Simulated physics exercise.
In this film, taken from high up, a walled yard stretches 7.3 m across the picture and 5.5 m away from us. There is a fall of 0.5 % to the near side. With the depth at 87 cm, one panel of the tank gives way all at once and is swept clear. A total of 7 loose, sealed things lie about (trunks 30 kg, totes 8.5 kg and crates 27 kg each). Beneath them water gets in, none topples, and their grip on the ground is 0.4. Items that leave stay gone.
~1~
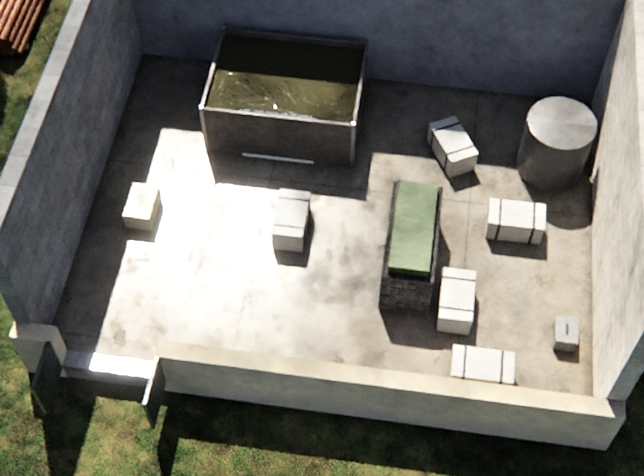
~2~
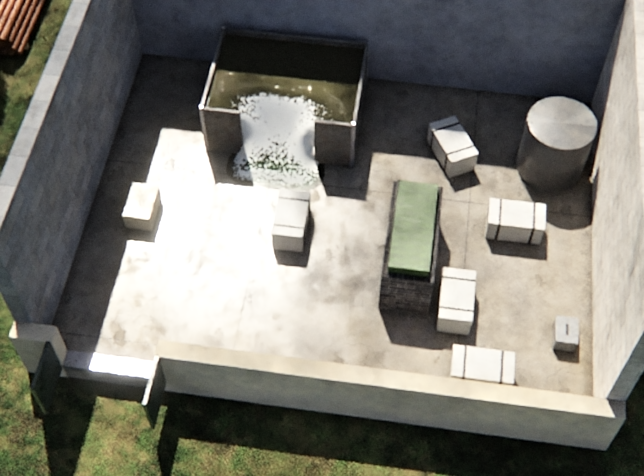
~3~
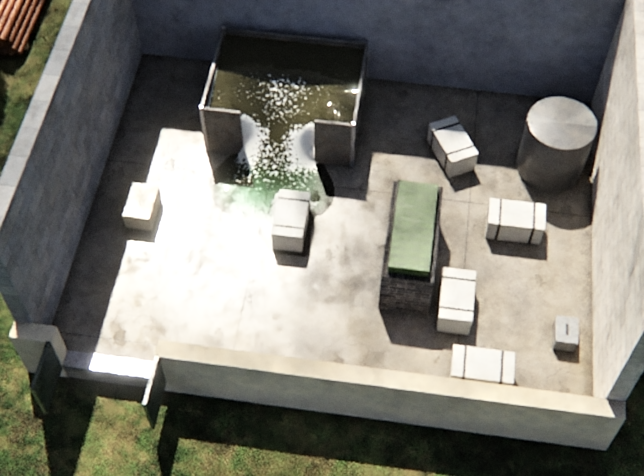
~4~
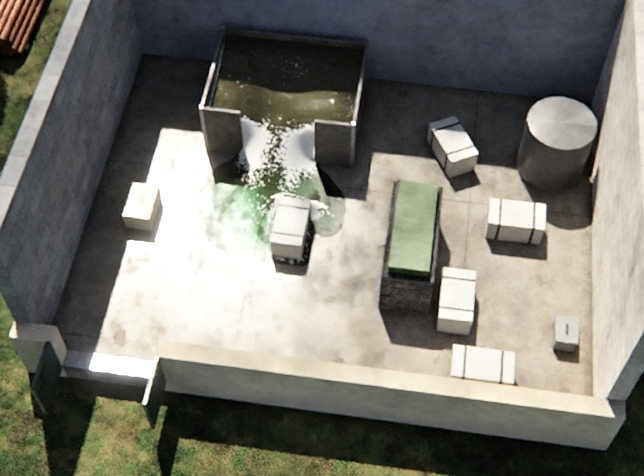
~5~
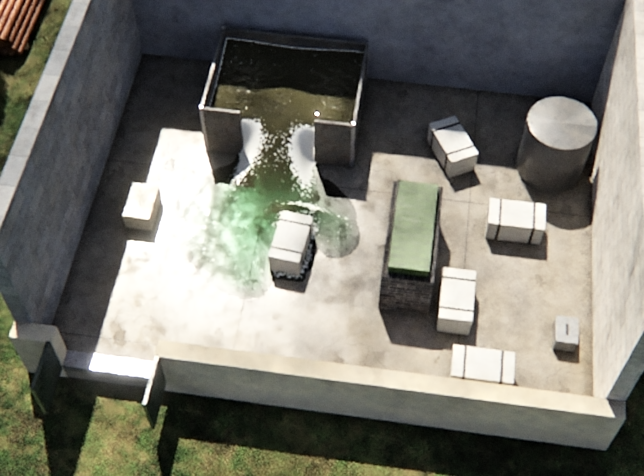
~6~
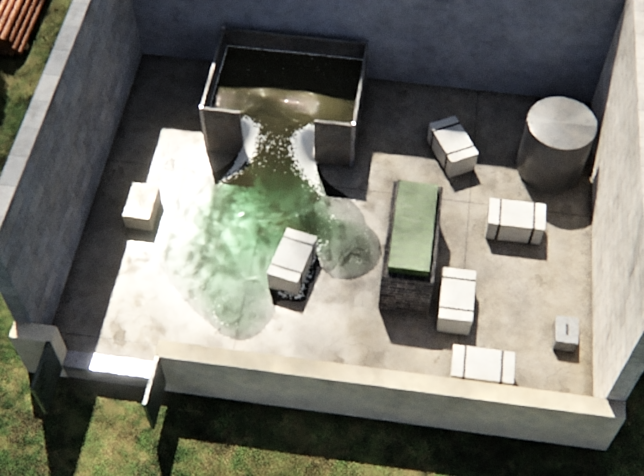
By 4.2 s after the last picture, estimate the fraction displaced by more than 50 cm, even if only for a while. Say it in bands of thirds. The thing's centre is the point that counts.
I would put it between one and two thirds.
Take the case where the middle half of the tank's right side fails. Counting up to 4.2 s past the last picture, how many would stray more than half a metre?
Then it comes to 4 of them.
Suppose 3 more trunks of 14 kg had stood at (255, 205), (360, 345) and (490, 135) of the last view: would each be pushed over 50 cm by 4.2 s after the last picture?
First goes beyond, second goes beyond, third stays inside.
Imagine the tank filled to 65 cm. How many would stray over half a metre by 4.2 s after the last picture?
With that change, 3 of them.
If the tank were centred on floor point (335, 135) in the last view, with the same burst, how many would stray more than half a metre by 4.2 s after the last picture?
Result: 3 of them.
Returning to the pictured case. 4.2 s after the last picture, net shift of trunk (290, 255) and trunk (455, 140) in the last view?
The first is off by 350 cm, the second by 0 cm.
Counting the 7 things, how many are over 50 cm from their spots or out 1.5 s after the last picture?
By my tally, 1.
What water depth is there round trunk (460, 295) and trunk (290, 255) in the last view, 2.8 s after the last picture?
Depths: Near 5 cm, then near 8 cm.
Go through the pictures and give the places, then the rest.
A trunk at (291, 213) rests on the ground; a trunk at (453, 138) rests on the ground; 3.4 m2 under water; 0 of 7 have shifted, in the first frame.
A trunk at (291, 213), on the bottom; a trunk at (453, 138), on the bottom; water covers 4.2 m2; 0 of 7 have shifted, in the second frame.
A trunk at (291, 213), on the bottom; a trunk at (453, 138), on the bottom; 5.2 m2 under water; 0 of 7 have shifted, in the third frame.
A trunk at (291, 220) rests on the ground, 14 cm from its start; a trunk at (453, 138) rests on the ground; water covers 6.4 m2; 1 of 7 have shifted, in the fourth frame.
A trunk at (291, 236), on the bottom, 41 cm from its start; a trunk at (453, 138) rests on the ground; 7.8 m2 under water; 1 of 7 have shifted, in the fifth frame.
A trunk at (292, 255), on the bottom, 72 cm from its start; a trunk at (453, 138), on the bottom; 9.7 m2 under water; 1 of 7 have shifted, in the sixth frame.
Then, 0.4 s after the last picture 1 of 7 are over 50 cm from their spots; 0 afloat.
Then, 1.5 s after the last picture 1 of 7 are over 50 cm from their spots; 0 afloat.
Then, 2.8 s after the last picture 2 of 7 are over 50 cm from their spots; 0 afloat.
Then, 4.2 s after the last picture 3 of 7 are over 50 cm from their spots, and 3 have been at some point; 0 afloat.
